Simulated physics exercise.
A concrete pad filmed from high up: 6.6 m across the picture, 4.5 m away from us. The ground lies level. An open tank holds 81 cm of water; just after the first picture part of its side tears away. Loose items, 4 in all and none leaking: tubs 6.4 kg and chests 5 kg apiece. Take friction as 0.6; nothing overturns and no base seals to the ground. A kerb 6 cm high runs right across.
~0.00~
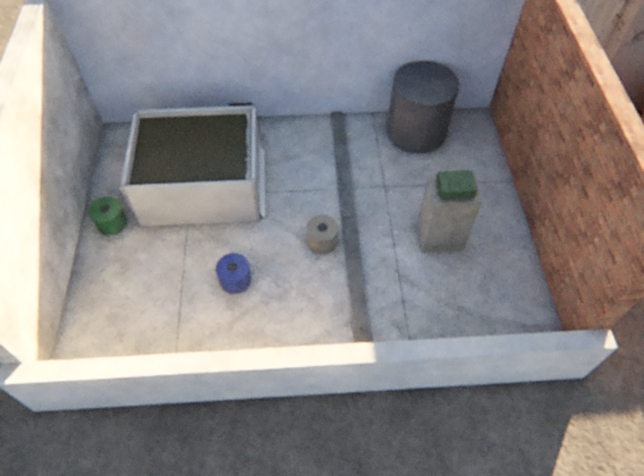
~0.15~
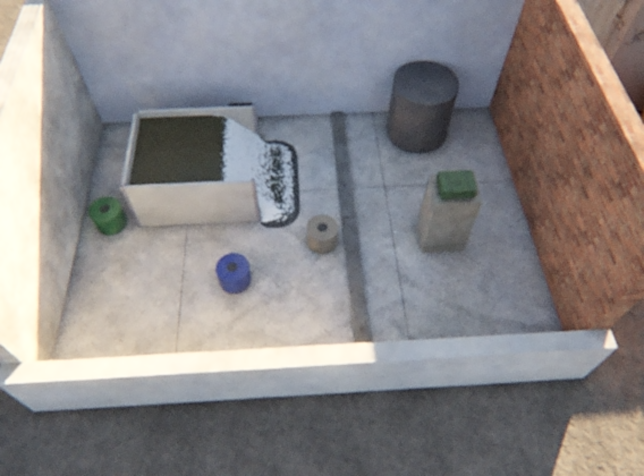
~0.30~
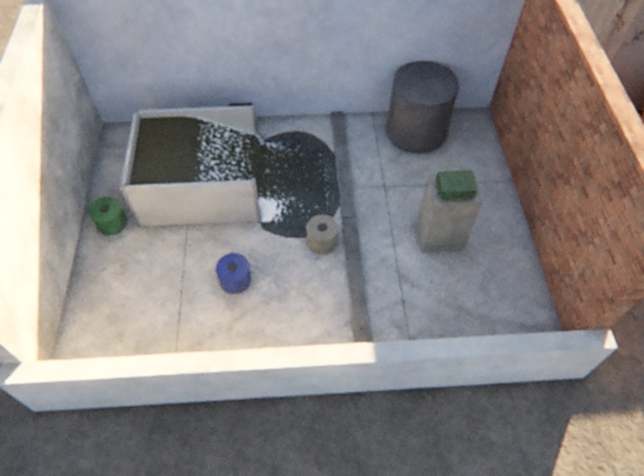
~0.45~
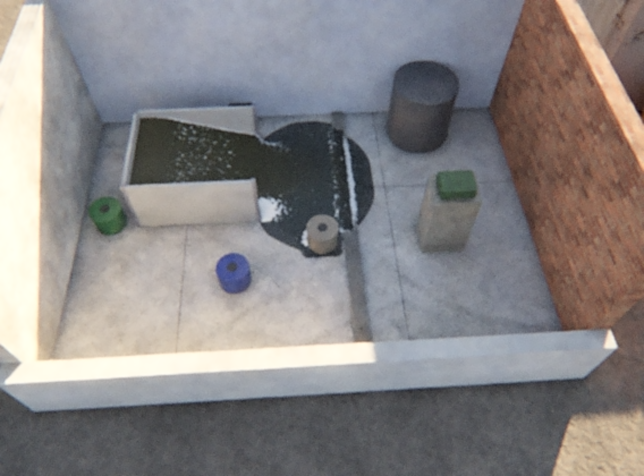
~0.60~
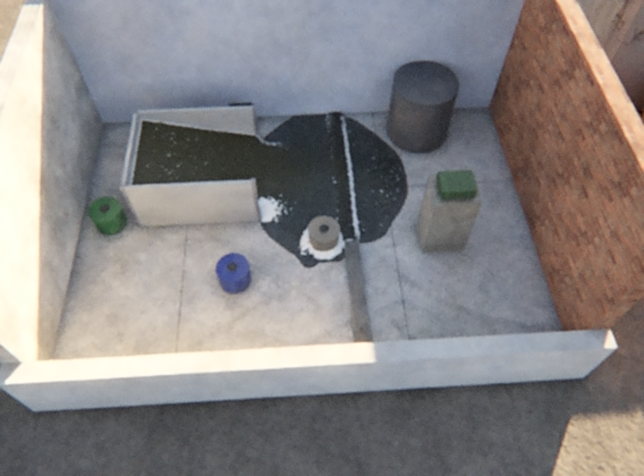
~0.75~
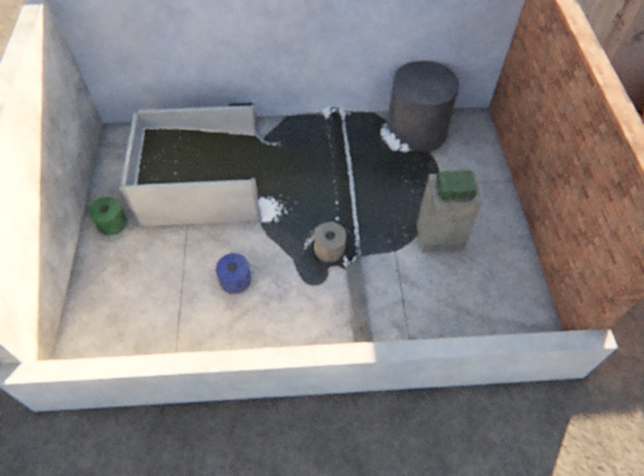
In the video, dark water pours from the right side of an open tank onto a walled concrete pad, spreads across a low kerb and reaches a grey cylinder and a green-topped block, while a small grey tub shifts slightly.
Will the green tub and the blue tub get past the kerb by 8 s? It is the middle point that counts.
The green tub falls short; the blue tub falls short.
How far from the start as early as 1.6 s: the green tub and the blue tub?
About 0 and 0 cm.
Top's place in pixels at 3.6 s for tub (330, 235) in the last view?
Near (311, 319).
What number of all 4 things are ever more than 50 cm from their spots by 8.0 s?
3 of them.
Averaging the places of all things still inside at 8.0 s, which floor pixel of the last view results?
Near (116, 244).
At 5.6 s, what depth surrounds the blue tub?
Roughly 3 cm.
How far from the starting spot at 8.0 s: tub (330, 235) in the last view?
In that order: 350 cm.
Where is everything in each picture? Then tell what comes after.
The green tub at (105, 209) rests on the ground; the blue tub at (232, 267), on the bottom; water covers 2.3 m2; 0 of 4 have shifted, in the first picture.
The green tub at (105, 209), on the bottom; the blue tub at (232, 267), on the bottom; water covers 3.2 m2; 0 of 4 have shifted, in the second picture.
The green tub at (105, 209), on the bottom; the blue tub at (232, 267), on the bottom; water covers 4.4 m2; 0 of 4 have shifted, in the third picture.
The green tub at (105, 209), on the bottom; the blue tub at (232, 267) rests on the ground; 5.9 m2 under water; 0 of 4 have shifted, in the fourth picture.
The green tub at (105, 209), on the bottom; the blue tub at (232, 267) rests on the ground; water covers 7.5 m2; 0 of 4 have shifted, in the fifth picture.
The green tub at (105, 209) rests on the ground; the blue tub at (232, 267) rests on the ground; 9.1 m2 under water; 1 of 4 have shifted, in the sixth picture.
After 1.6 s the green tub is near (105, 209), 0.0 m from its start, aground; the blue tub is near (232, 267), 0.0 m from its start, aground; 0 of 4 are over the mark; 0 afloat.
After 3.6 s the green tub is near (105, 209), 0.0 m from its start, aground; the blue tub is near (232, 267), 0.0 m from its start, aground; 0 of 4 are over the mark; 1 afloat.
After 5.6 s the green tub is near (105, 209), 0.0 m from its start, aground; the blue tub is near (216, 256), 0.3 m from its start, aground; 0 of 4 are over the mark; 1 afloat.
After 8.0 s the green tub is near (108, 208), 0.1 m from its start, afloat; the blue tub is near (139, 230), 1.5 m from its start, afloat; 0 of 4 are over the mark; 4 afloat.
